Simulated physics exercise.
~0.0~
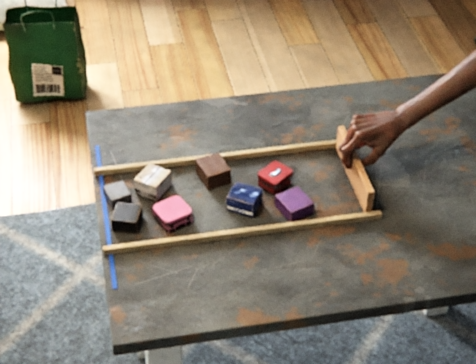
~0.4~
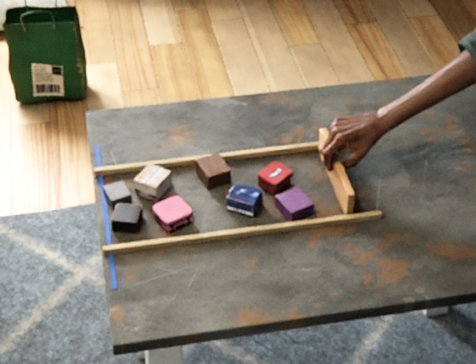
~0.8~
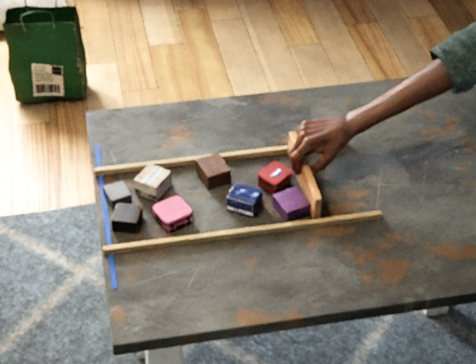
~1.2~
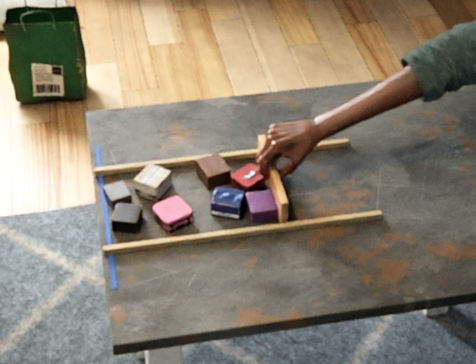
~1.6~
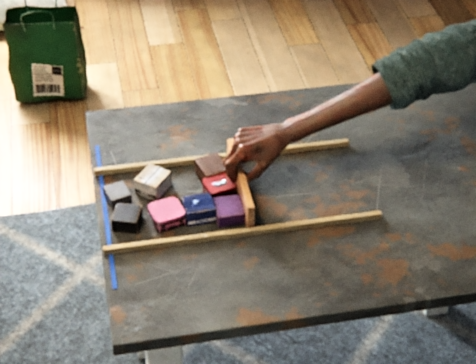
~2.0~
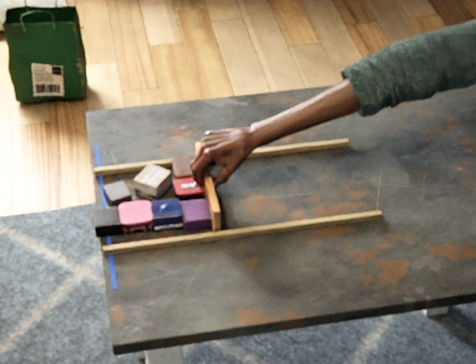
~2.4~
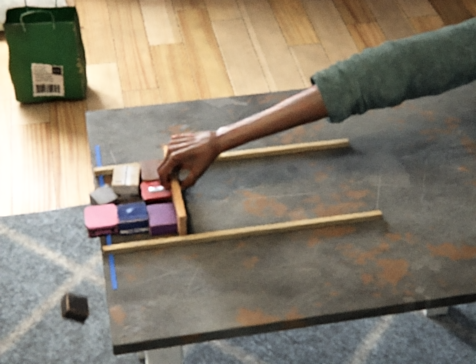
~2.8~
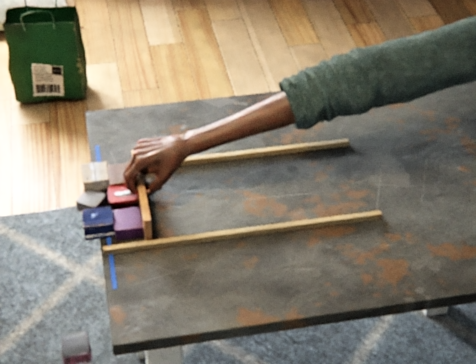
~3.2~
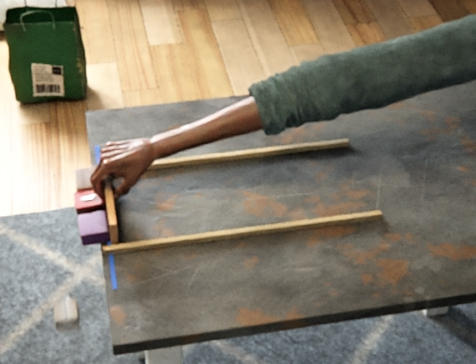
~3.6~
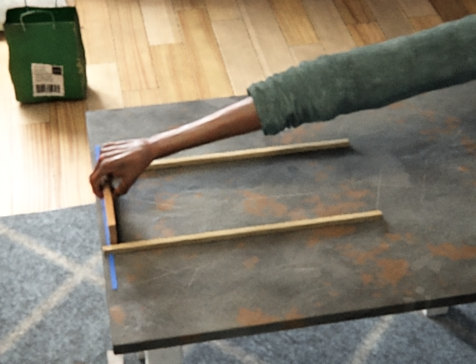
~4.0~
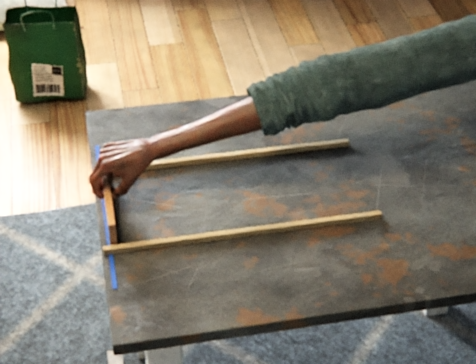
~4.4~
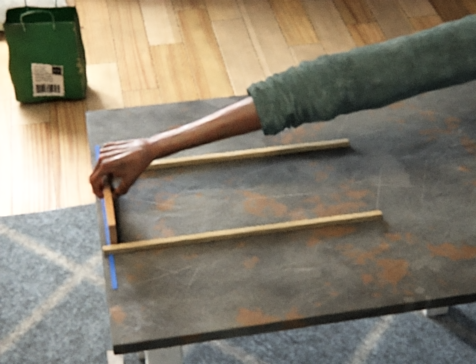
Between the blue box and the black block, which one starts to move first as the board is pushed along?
The blue box starts to move first, while the black block stays still until the bunched items are pushed farther left.
